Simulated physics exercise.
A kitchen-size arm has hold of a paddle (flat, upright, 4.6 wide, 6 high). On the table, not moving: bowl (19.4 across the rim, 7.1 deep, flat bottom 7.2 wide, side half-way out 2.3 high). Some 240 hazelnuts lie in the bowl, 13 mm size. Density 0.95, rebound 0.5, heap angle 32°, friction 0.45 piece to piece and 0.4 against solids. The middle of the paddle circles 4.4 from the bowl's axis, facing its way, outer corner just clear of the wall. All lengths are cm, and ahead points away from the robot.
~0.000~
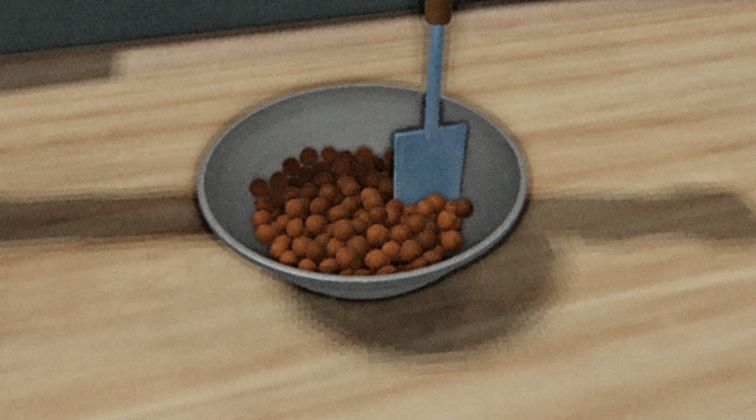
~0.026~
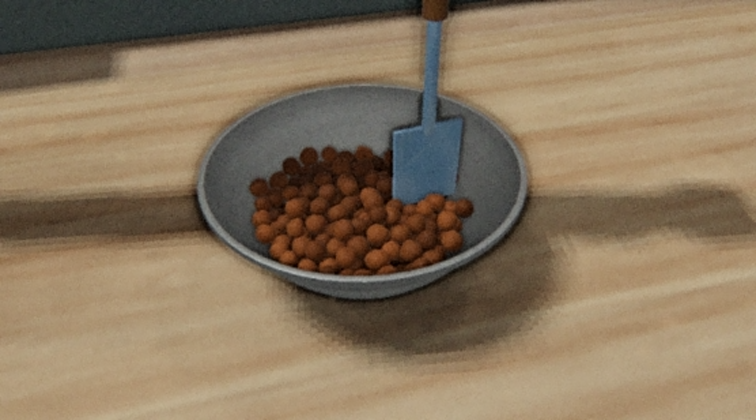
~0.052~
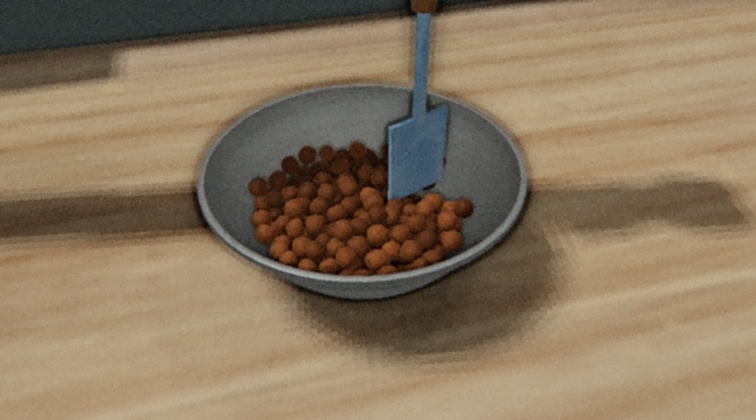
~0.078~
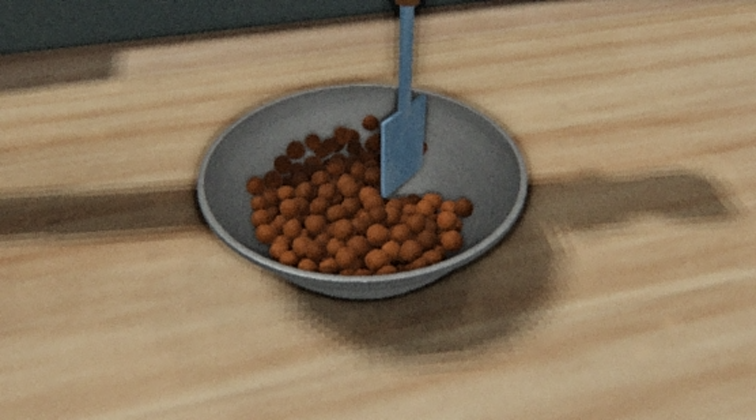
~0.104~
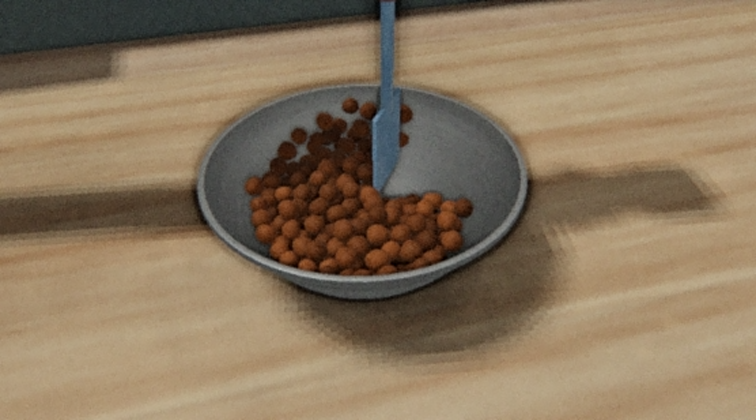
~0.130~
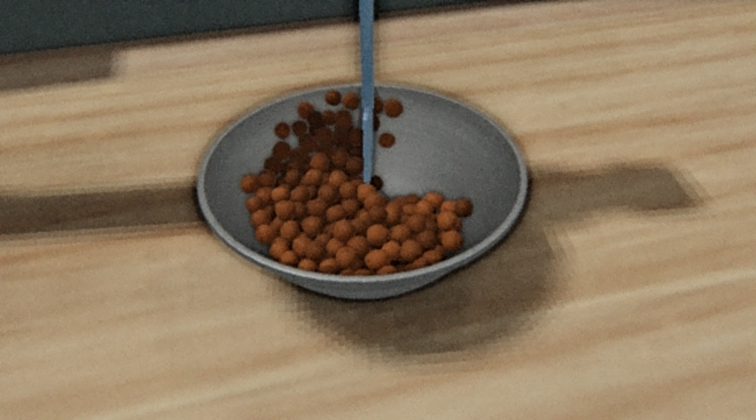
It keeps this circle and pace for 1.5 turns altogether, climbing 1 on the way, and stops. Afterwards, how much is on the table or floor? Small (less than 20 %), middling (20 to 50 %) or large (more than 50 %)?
Answer: Small; less than 20 % of the hazelnuts finish on the table or floor.
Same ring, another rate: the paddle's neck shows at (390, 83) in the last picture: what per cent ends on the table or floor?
Some 5 per cent.
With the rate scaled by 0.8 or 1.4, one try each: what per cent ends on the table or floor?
About 5 and 25 per cent.
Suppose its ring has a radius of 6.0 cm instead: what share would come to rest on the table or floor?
It would be near 0 per cent.
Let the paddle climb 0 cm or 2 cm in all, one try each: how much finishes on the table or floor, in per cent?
Some 20 and 5 per cent.
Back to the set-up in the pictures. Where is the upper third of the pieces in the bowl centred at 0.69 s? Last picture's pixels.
Around (349, 149).
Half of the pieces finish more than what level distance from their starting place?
Some 6 cm.
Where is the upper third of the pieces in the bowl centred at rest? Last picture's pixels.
Near (316, 218).
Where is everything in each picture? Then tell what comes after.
The first frame shows paddle neck at (432, 108), 0° round; upper third of the load around (354, 206), from x 260 to 465, top at y 155; 238 in the bowl.
The second frame shows paddle neck at (430, 105), 6° round; upper third of the load around (354, 206), from x 260 to 465, top at y 155.
The third frame shows paddle neck at (420, 96), 21° round; upper third of the load around (359, 206), from x 260 to 465, top at y 150.
The fourth frame shows paddle neck at (405, 88), 38° round; upper third of the load around (352, 198), from x 255 to 465, top at y 125.
The fifth frame shows paddle neck at (387, 83), 54° round; upper third of the load around (347, 195), from x 255 to 465, top at y 105.
The sixth frame shows paddle neck at (368, 80), 71° round; upper third of the load around (337, 182), from x 250 to 465, top at y 100; 238 in the bowl.
By 0.41 s, 254° round, highest piece 9 above the table; 225 in the bowl, 7 on the table or floor, 6 in flight or on the tool.
By 0.69 s, 76° round, highest piece 8 above the table; 214 in the bowl, 23 on the table or floor, 1 in flight or on the tool.
By 1.03 s, 180° round, highest piece 8 above the table; 208 in the bowl, 30 on the table or floor.
By 1.73 s, 180° round, highest piece 6 above the table; 208 in the bowl, 30 on the table or floor.
Final count, 208 in the bowl, 30 on the table or floor. That is 13 % on the table or floor.
